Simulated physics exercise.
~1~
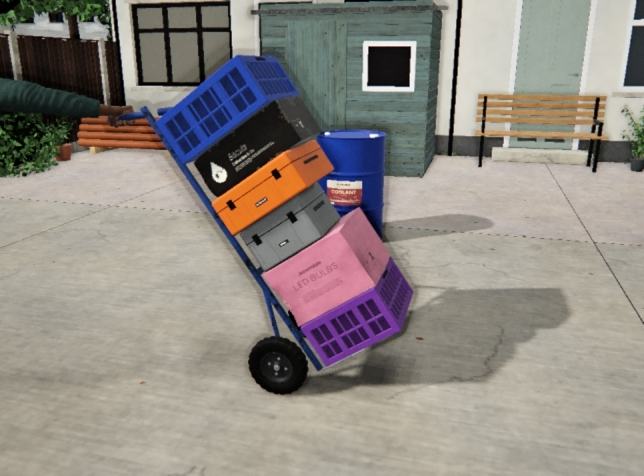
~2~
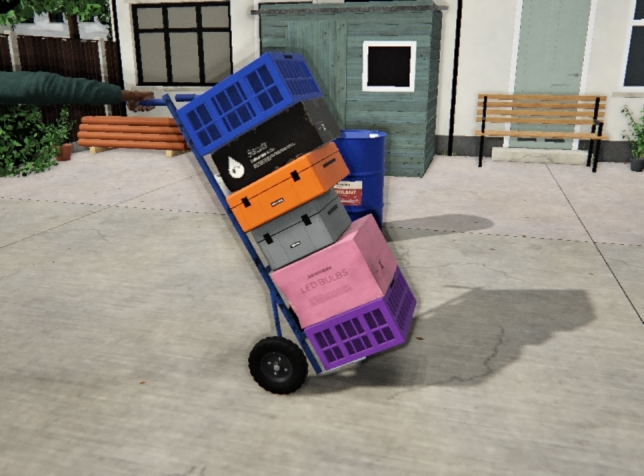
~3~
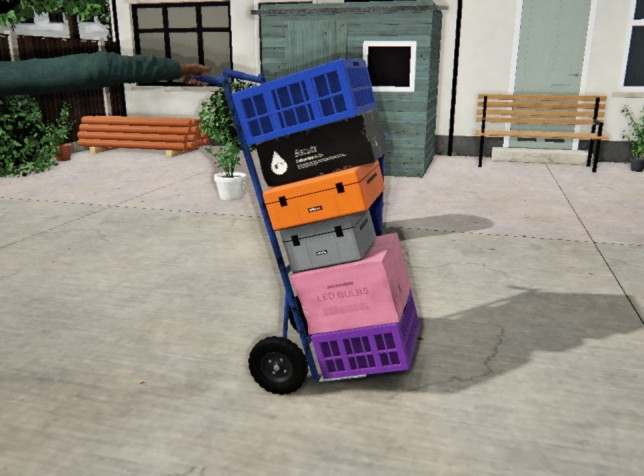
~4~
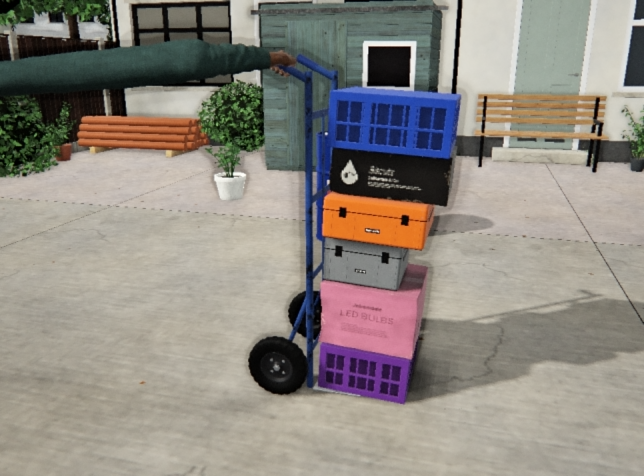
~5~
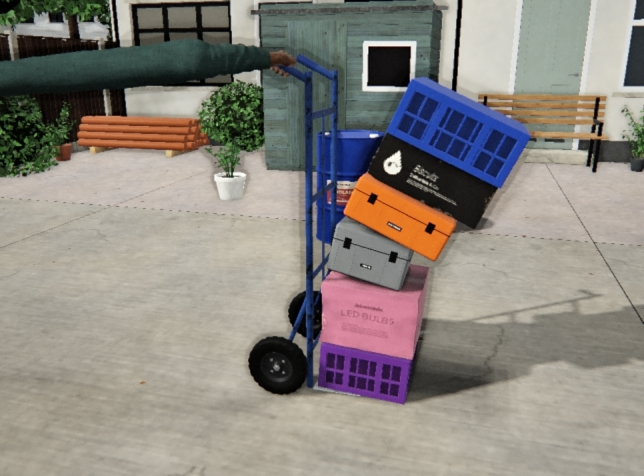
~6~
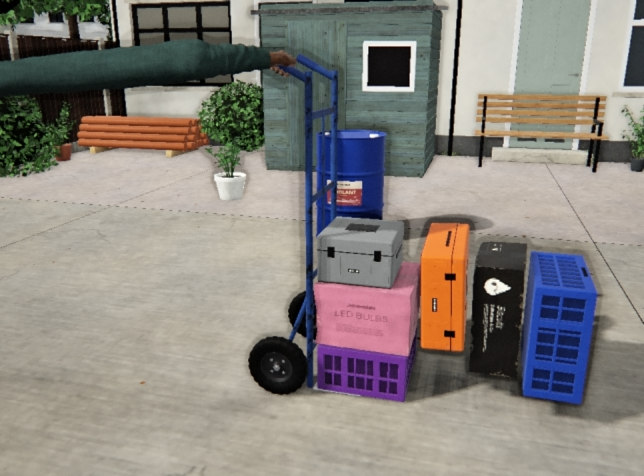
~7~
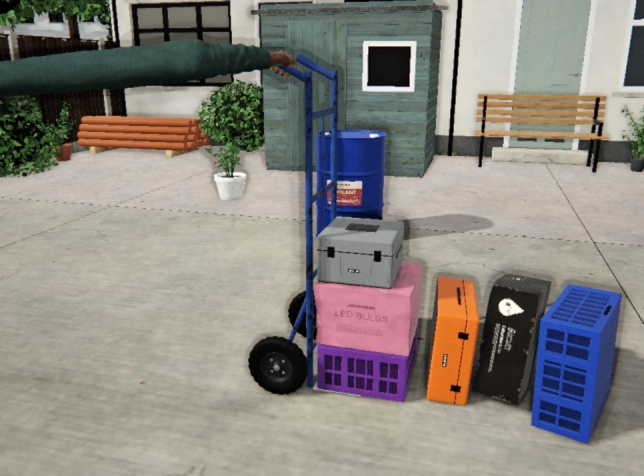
In a sunlit paved yard seen from the side by a still camera, a blue two-wheeled hand truck leans back to the left, with a green shed, a bench, logs and a blue barrel behind it. It carries a purple crate, pink box, grey toolbox, orange toolbox, black box and blue crate, stacked bottom to top. A green-sleeved arm at the handle swings the truck upright. The upper load tips right, and the blue crate, black box and orange toolbox topple off. They end standing on end on the ground, while the grey toolbox, pink box and purple crate remain stacked.
